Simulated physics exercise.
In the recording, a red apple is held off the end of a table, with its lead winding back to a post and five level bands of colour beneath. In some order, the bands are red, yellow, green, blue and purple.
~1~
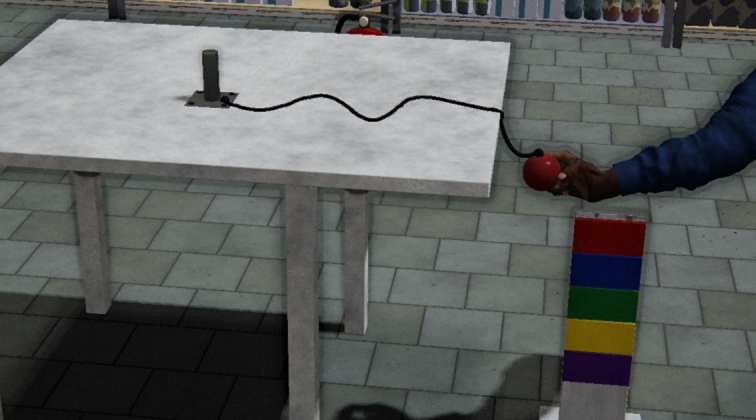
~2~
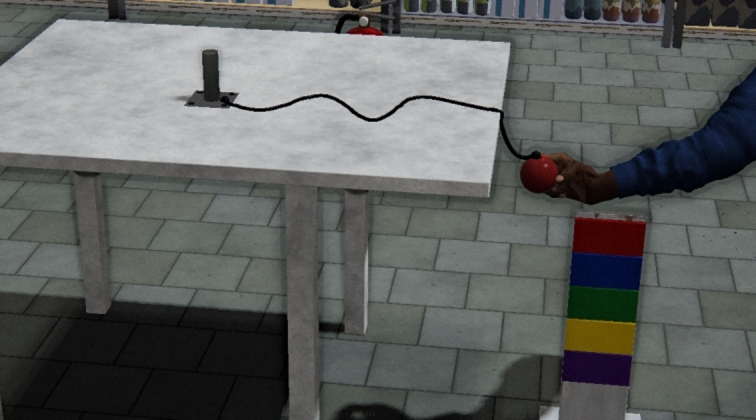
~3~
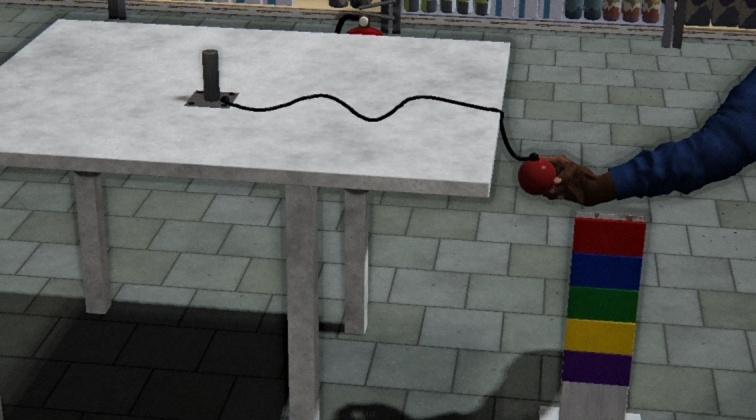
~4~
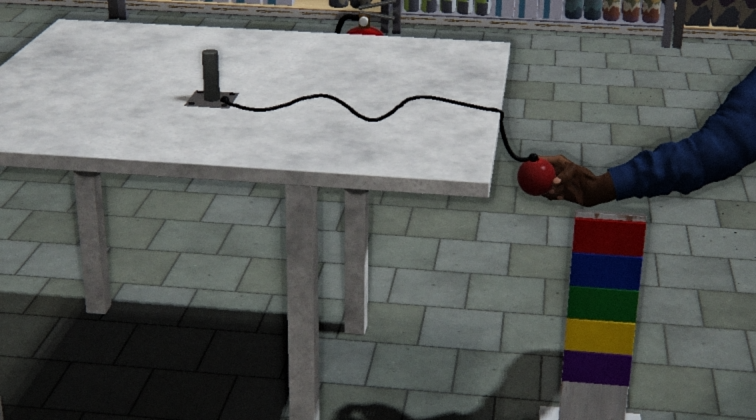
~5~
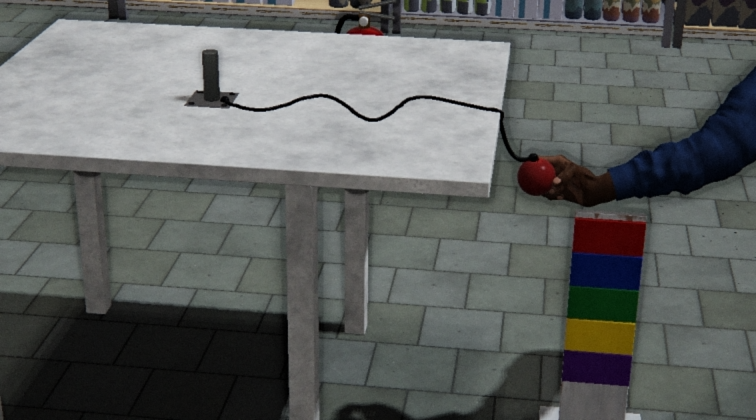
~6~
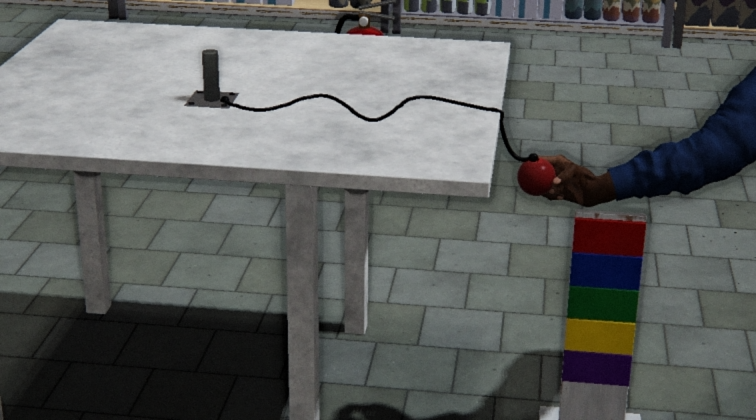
The video shows a hand holding a red apple, tied to a post by a slack dark lead, off the table's right end near a column of coloured bands; it shifts very slightly left and down, then stays still.
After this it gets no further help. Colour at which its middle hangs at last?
The green one.
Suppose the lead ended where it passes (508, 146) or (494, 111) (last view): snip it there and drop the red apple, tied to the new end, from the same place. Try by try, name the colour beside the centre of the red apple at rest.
One after the other: Blue; red.
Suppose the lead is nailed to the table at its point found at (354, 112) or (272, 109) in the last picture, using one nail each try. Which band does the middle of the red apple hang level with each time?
Blue, then green.
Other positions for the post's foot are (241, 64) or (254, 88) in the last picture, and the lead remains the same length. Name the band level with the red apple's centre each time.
Going case by case, it's green and then yellow.
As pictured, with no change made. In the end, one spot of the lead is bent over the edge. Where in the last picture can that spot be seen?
Around (405, 102).
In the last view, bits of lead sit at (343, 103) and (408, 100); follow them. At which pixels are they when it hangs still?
Final positions are (380, 108) and (500, 127), in that order.
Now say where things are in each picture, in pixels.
Red apple (542, 172); red (609, 238); blue (606, 272); green (603, 305); yellow (600, 338); purple (597, 369), in the first frame.
Red apple (539, 174); lead through (252, 110) (321, 96) (363, 118) (408, 100) (482, 109), in the second frame.
Red apple (537, 176), in the third frame.
Red apple (536, 177); lead through (252, 110) (321, 96) (363, 118) (408, 100) (482, 109), in the fourth frame.
Red apple (536, 177), in the fifth frame.
Red apple (536, 177); lead through (252, 110) (321, 96) (363, 118) (408, 100) (482, 109), in the sixth frame.
Soon after, apple near (503, 291); level with green.
After that, apple near (484, 298); level with green.
In the end, apple near (494, 300); level with green. At green.
